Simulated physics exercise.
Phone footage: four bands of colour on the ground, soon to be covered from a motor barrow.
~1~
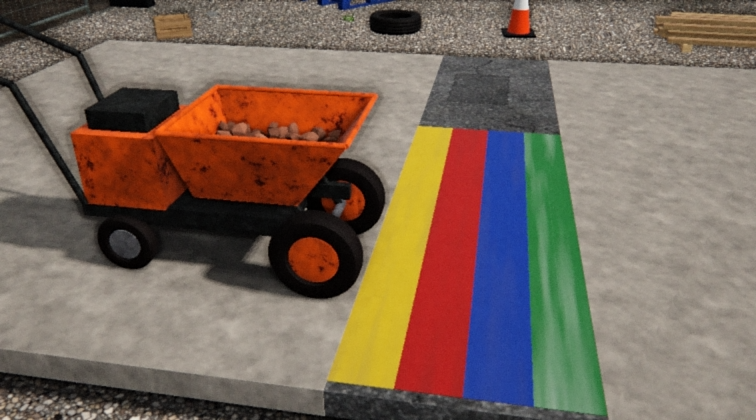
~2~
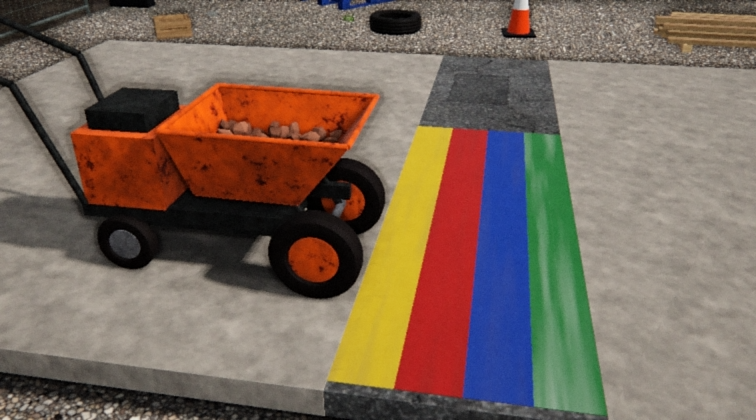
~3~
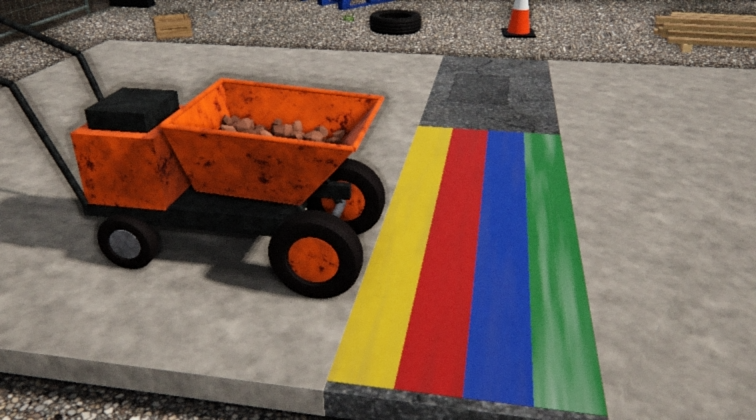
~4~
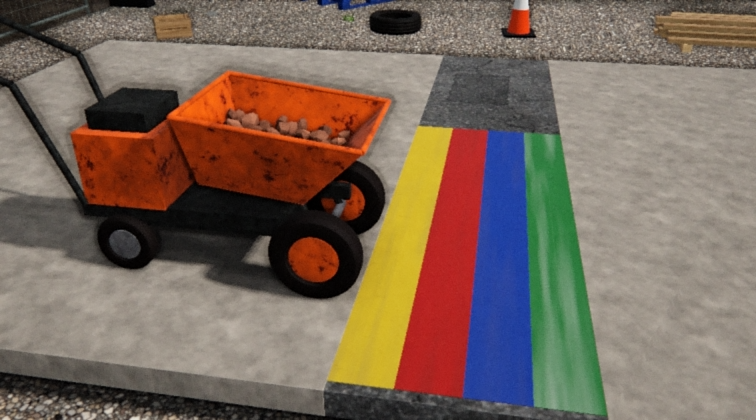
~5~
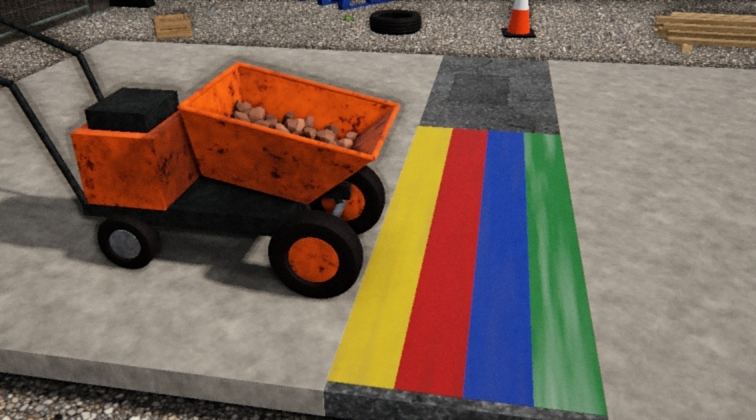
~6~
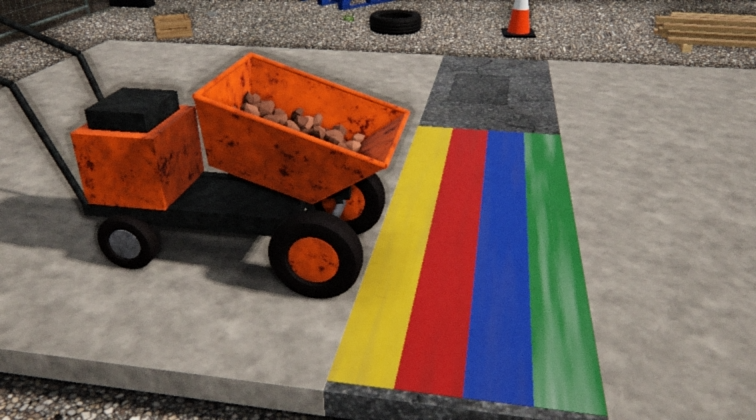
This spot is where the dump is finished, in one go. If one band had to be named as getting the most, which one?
I would name blue.
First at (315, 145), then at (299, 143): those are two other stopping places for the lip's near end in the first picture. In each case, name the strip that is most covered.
Case one gives the red strip, case two gives the red strip.
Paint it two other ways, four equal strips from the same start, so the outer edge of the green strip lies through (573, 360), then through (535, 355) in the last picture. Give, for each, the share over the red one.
I'd estimate some 20 per cent, and then some 10 per cent.
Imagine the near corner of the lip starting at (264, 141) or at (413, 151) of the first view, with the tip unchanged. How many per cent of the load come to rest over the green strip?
The first stop gives 0 per cent; the second gives 50 per cent.
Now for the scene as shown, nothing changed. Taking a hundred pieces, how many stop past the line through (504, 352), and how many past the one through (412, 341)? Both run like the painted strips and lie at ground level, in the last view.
First roughly 40 percent, then 100 percent.
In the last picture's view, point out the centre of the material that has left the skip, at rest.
Resting centre, last frame: Roughly (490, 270).
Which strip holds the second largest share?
Second: The strip in red.
Soon, skip tipped steeply; all in the skip.
A while on, skip tipped right over; nearly all in the skip; a small part over the red strip; a stray few over the blue strip.
Towards the end, skip tipped right over; a small part in the skip; about a quarter over the red strip; about half over the blue strip; a small part over the green strip; a stray few off the paint.
Finally, skip tipped right over; none over the yellow strip; about a third over the red strip; about half over the blue strip; a small part over the green strip; a stray few off the paint.
